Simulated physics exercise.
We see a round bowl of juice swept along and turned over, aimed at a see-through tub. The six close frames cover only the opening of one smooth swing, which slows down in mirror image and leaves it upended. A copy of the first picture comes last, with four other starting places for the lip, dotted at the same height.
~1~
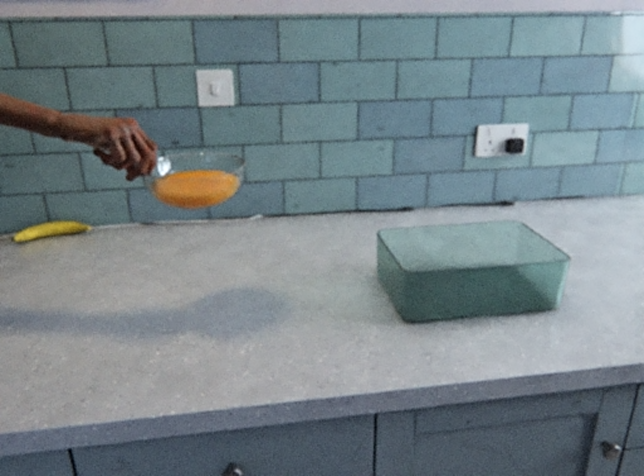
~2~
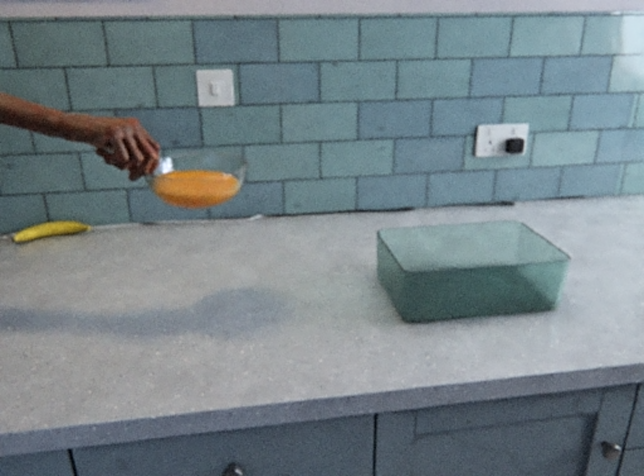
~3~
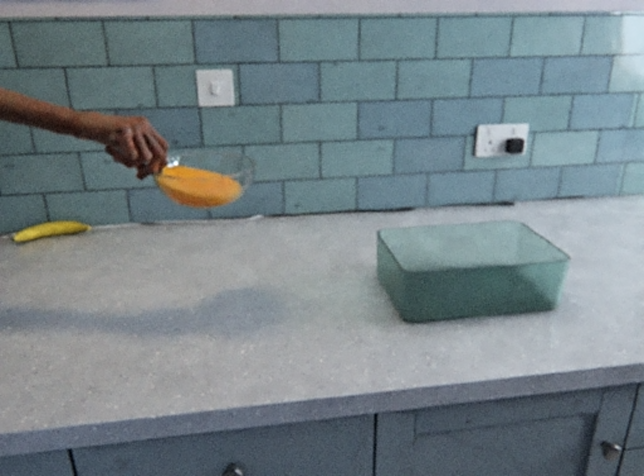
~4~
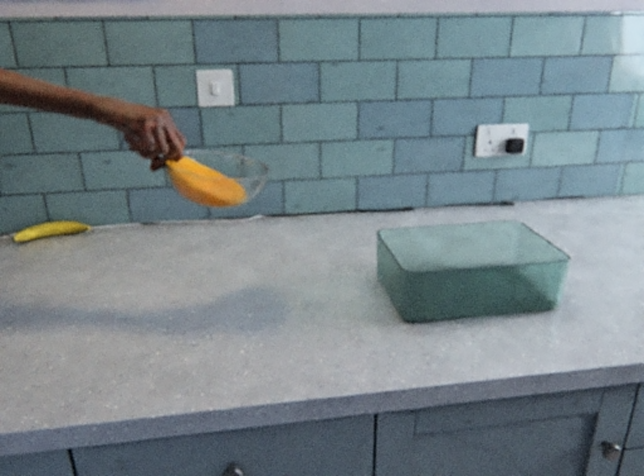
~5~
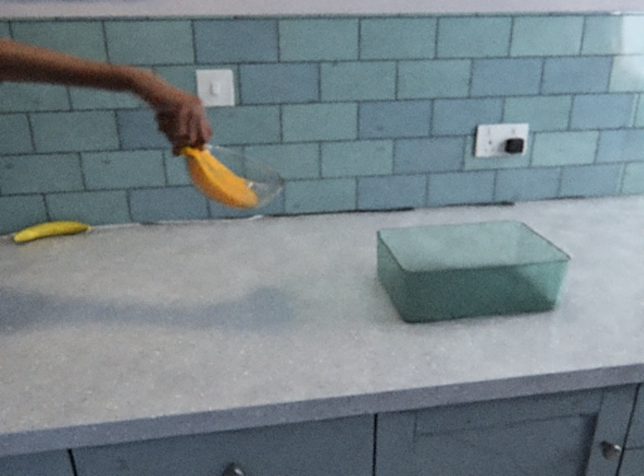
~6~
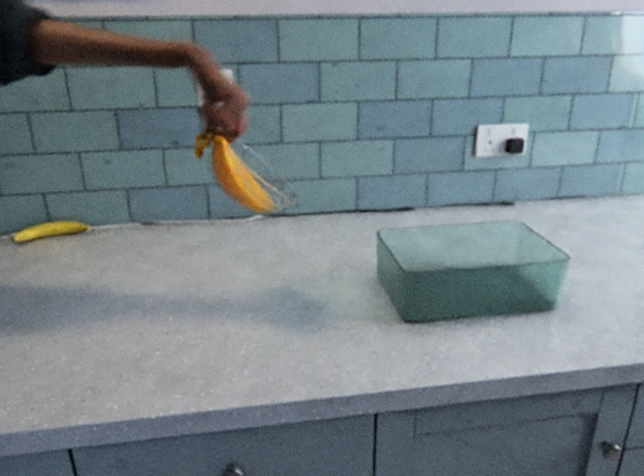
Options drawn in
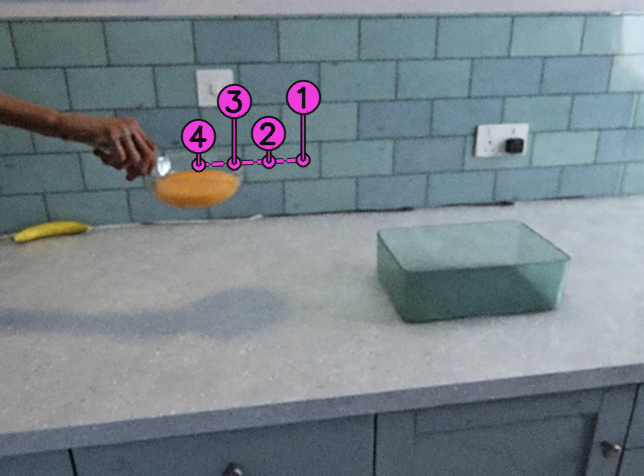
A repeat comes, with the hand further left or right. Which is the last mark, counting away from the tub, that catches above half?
That is dot 1.
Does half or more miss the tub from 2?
Yes, it does.
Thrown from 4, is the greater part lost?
Yes.
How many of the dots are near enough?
One.
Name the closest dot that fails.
2.
On the marked copy, 1 at (303, 159); 2 at (268, 161); 3 at (234, 163); 4 at (198, 164).
If 1 is chosen, about 74 % lands in the tub, 16 % falls short and 10 % goes beside or beyond.
If 2 is chosen, about 19 % lands in the tub, 78 % falls short and 3 % goes beside or beyond.
If 3 is chosen, about 0 % lands in the tub, 97 % falls short and 3 % goes beside or beyond.
If 4 is chosen, about 0 % lands in the tub, 100 % falls short.
